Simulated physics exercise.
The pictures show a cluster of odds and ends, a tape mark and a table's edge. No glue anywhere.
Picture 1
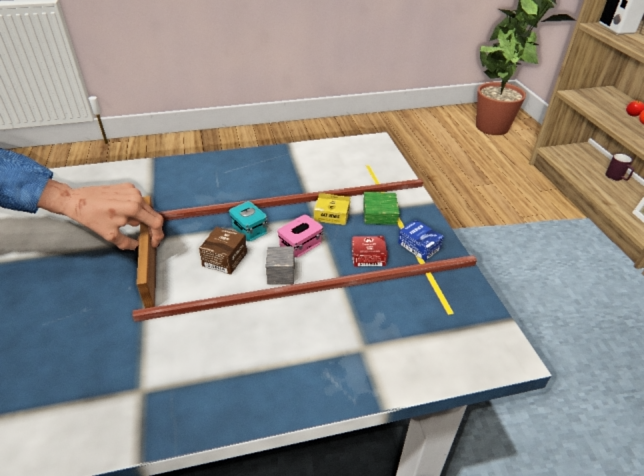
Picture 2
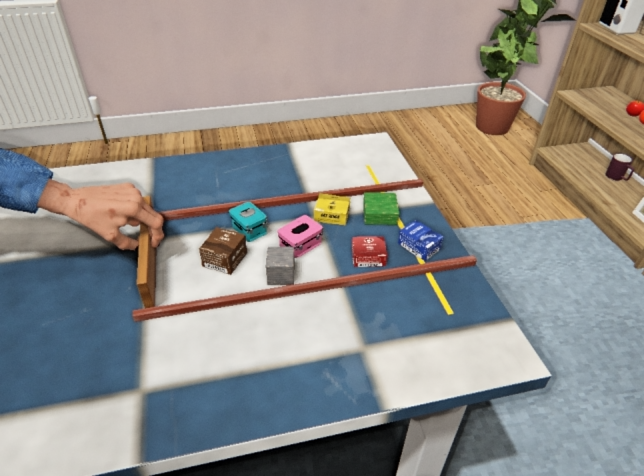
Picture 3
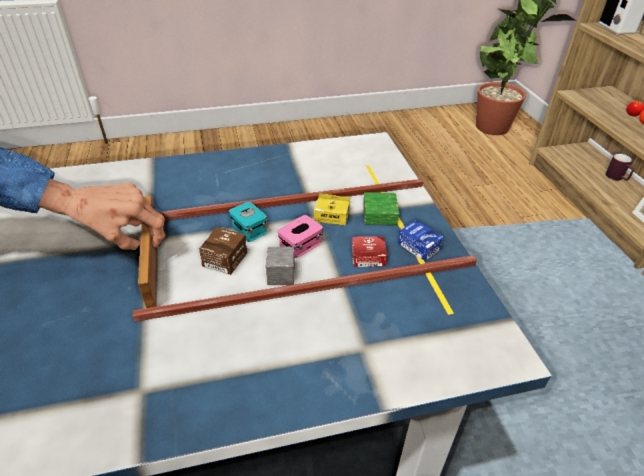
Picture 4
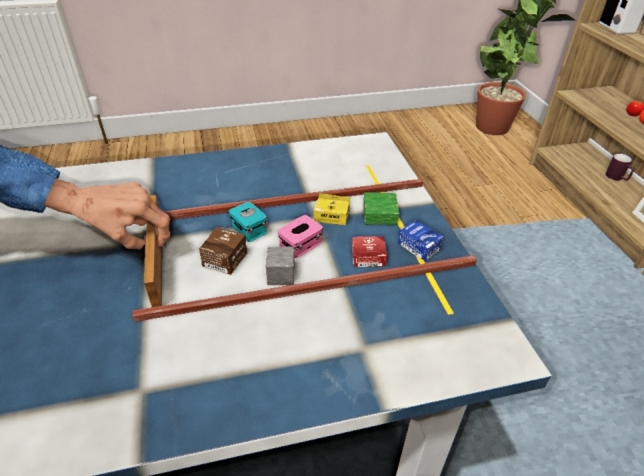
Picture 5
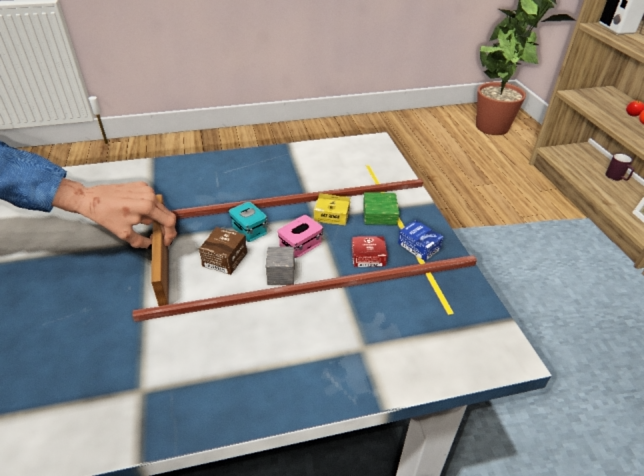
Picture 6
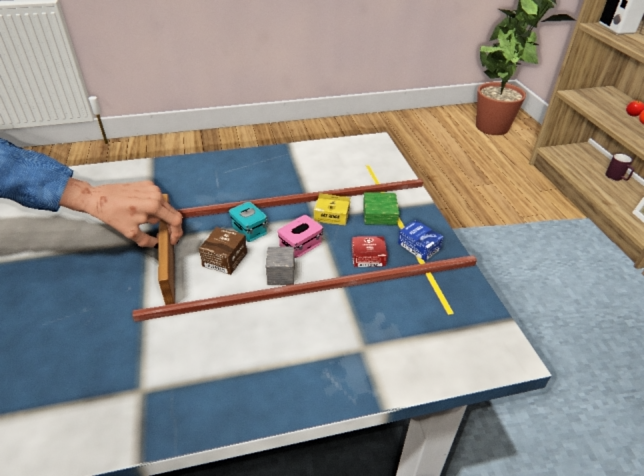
In a room with a pink wall, a radiator, a potted plant and wooden shelves, a blue-and-white checked table is seen from above at an angle. Small turquoise, brown, pink, grey, yellow, red, green and blue boxes sit between two reddish rails, the blue one by a yellow tape line. From the left, a hand slides an upright wooden board slightly rightward, while the boxes and camera stay still.
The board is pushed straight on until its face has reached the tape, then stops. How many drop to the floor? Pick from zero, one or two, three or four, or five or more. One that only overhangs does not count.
The number that fall off is one or two.
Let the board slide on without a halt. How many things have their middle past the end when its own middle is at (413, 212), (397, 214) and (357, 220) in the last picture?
Past the end: 5, 2 and 0.
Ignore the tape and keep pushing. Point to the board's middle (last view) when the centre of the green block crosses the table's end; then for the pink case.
For the green block at (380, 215), for the pink case at (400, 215).
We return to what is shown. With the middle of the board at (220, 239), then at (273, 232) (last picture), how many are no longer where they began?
The counts are 1 and 4.
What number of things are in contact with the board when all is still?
In contact: 3.
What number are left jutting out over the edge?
Overhanging: 3.
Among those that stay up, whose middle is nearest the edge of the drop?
The pink case.
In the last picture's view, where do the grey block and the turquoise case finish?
About (428, 240), and the other about (404, 200).
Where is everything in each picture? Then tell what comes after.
The first picture shows blue box (420, 240); green block (381, 208); red box (369, 252); board (148, 249); tape (402, 227).
The second picture shows green block (381, 208); turquoise case (249, 222).
The third picture shows red box (369, 252); pink case (300, 237).
The fourth picture shows blue box (420, 240); board (155, 248).
The fifth picture shows green block (381, 208); yellow box (332, 209).
The sixth picture shows blue box (420, 240); green block (381, 208); red box (369, 252); board (167, 247); tape (402, 227).
Soon after, none off yet; blue box at rest near (420, 240); green block at rest near (381, 208); red box at rest near (369, 252).
At rest, the number that fall off is one or two; fallen, green block and blue box.
